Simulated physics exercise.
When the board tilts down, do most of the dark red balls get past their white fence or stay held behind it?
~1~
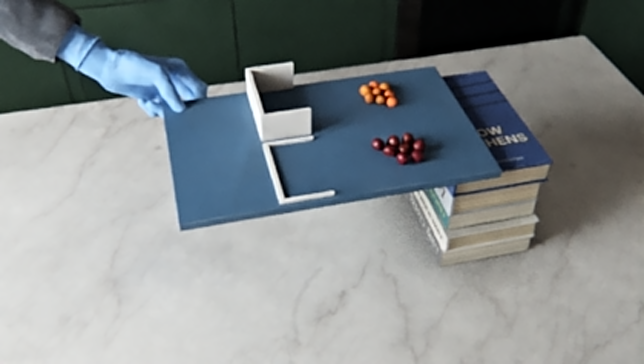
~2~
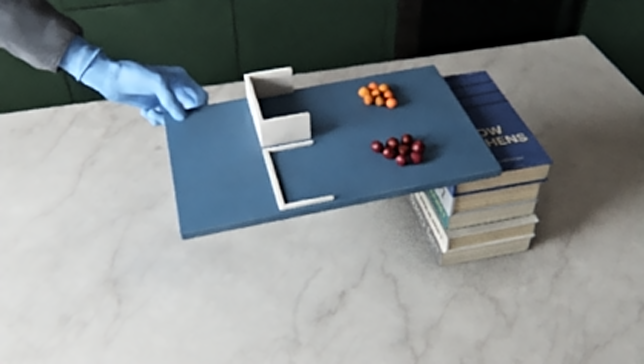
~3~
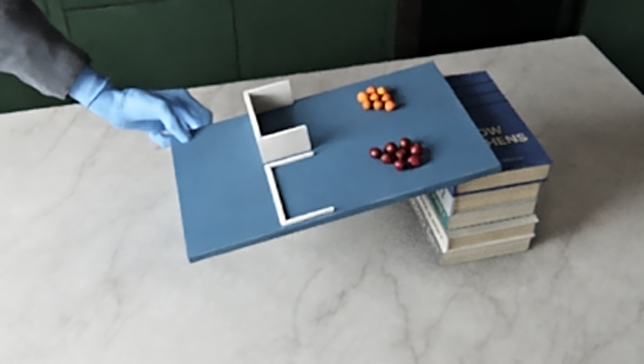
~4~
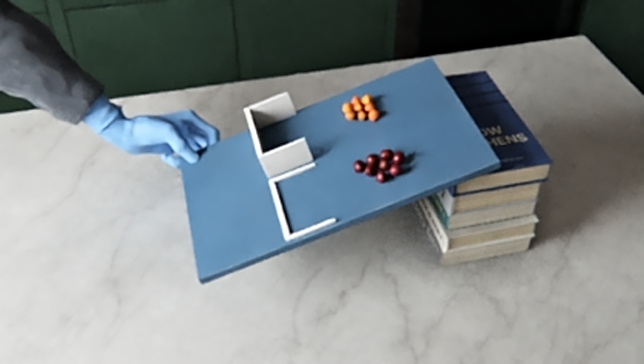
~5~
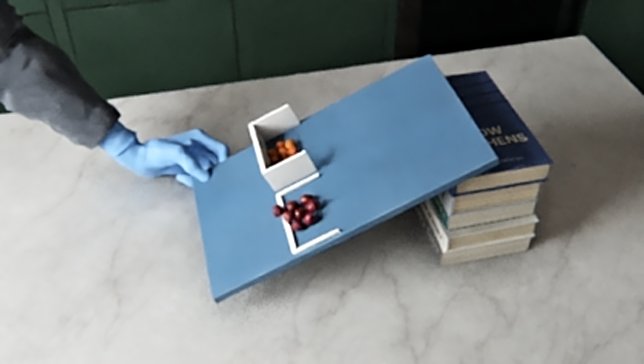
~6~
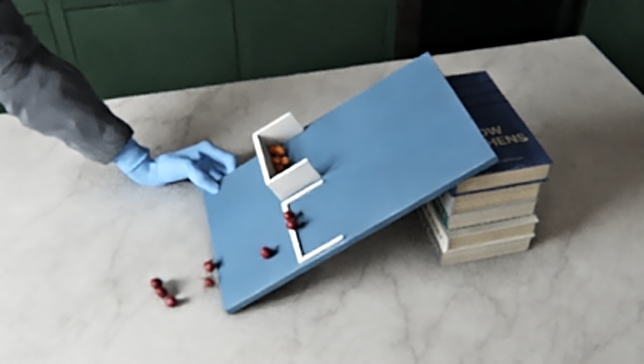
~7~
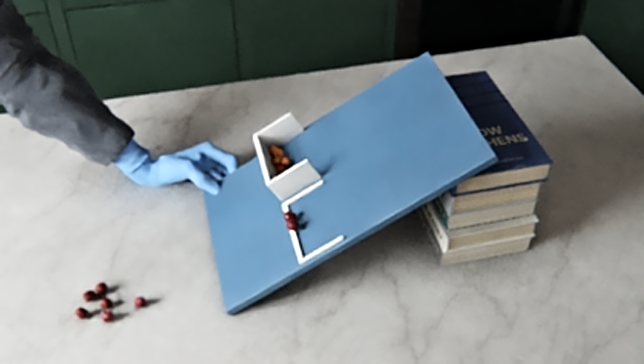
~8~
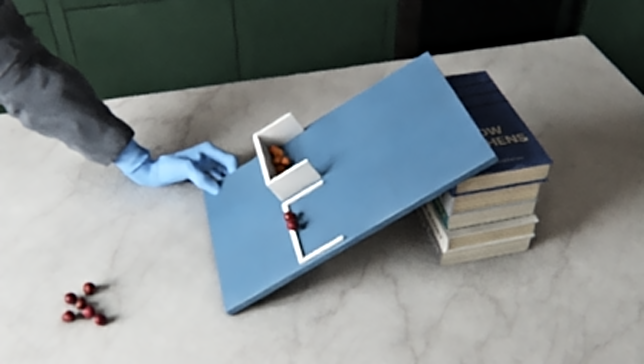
Most of the dark red balls get past their fence and end up on the marble counter, with only a little left at the fence. The orange ones are stopped by theirs.
